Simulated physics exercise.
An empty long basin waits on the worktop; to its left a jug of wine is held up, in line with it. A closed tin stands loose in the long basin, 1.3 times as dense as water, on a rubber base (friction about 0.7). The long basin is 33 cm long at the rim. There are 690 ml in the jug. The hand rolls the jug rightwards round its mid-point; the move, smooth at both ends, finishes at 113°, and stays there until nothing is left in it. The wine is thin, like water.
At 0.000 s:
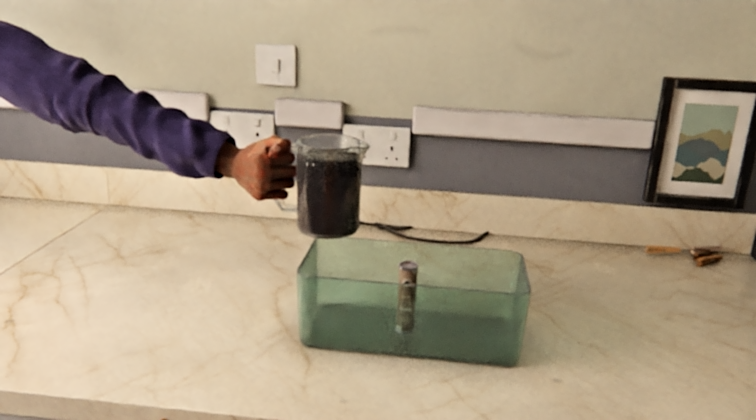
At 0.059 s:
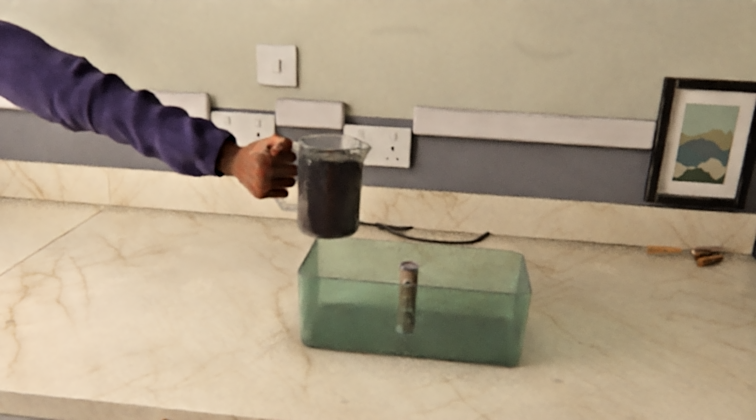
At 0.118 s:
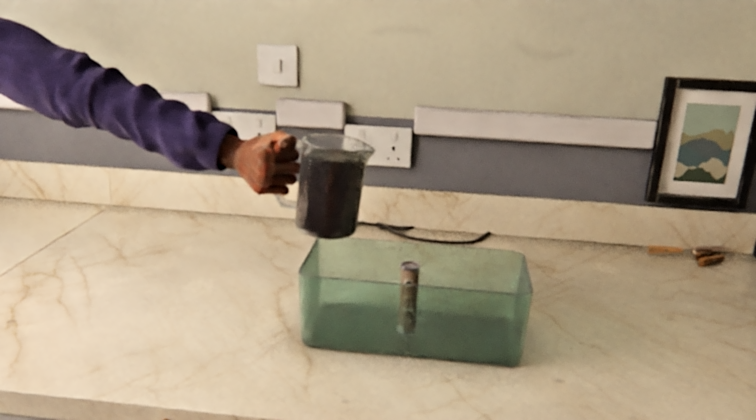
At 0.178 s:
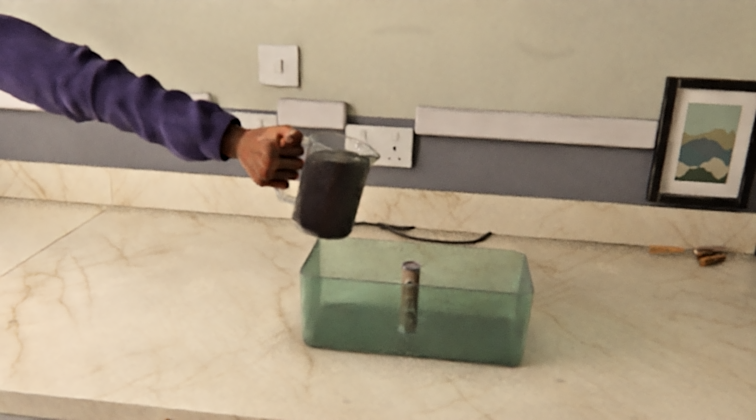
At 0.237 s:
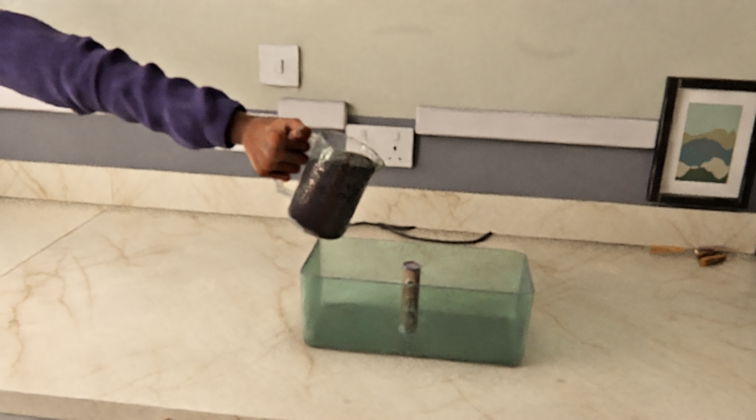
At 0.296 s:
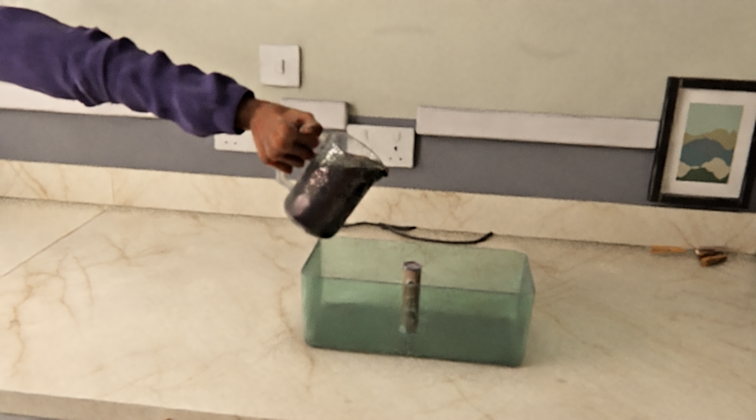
A jug of dark liquid tilts smoothly rightwards in a hand above a long basin.
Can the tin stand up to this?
The tin topples.
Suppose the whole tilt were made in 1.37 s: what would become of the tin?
Then it goes over.
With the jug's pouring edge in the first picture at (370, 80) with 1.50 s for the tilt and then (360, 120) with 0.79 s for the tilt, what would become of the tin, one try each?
First it remains upright; then it topples.
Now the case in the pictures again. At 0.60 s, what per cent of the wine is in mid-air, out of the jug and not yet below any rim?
Some 18 per cent.
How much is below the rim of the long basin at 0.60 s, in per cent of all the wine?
Some 16 per cent.
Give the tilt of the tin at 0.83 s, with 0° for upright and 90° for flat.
Near 5° from upright.
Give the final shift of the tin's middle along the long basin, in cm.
About 7.5 cm.
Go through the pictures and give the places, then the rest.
In the first frame, it leans 0°; its right rim is at (369, 146); the wine meets the walls at (300, 153) and (361, 156); the long basin's rim runs from (307, 255) to (526, 273); the tin's top is at (408, 268).
In the second frame, it leans 1°; its right rim is at (371, 147); the wine meets the walls at (302, 152) and (363, 158).
In the third frame, it leans 6°; its right rim is at (375, 150); the wine meets the walls at (306, 152) and (366, 158).
In the fourth frame, it leans 13°; its right rim is at (380, 156); the wine meets the walls at (309, 155) and (370, 159).
In the fifth frame, it leans 22°; its right rim is at (385, 164); the wine meets the walls at (307, 167) and (378, 162).
In the sixth frame, it leans 33°; its right rim is at (389, 175); the wine meets the walls at (302, 175) and (388, 167).
After 0.60 s the tilt is 95° and 66 per cent is still to pour; the tin stands where it began.
After 0.83 s the tilt is 113° and 16 per cent is still to pour; the tin leans 7°.
After 1.06 s the tilt is 113° and 1 per cent is still to pour; the tin lies on its side.
After 1.32 s the tilt is 113° and 0 per cent is still to pour; the tin lies on its side.
In the end the tin lies on its side.
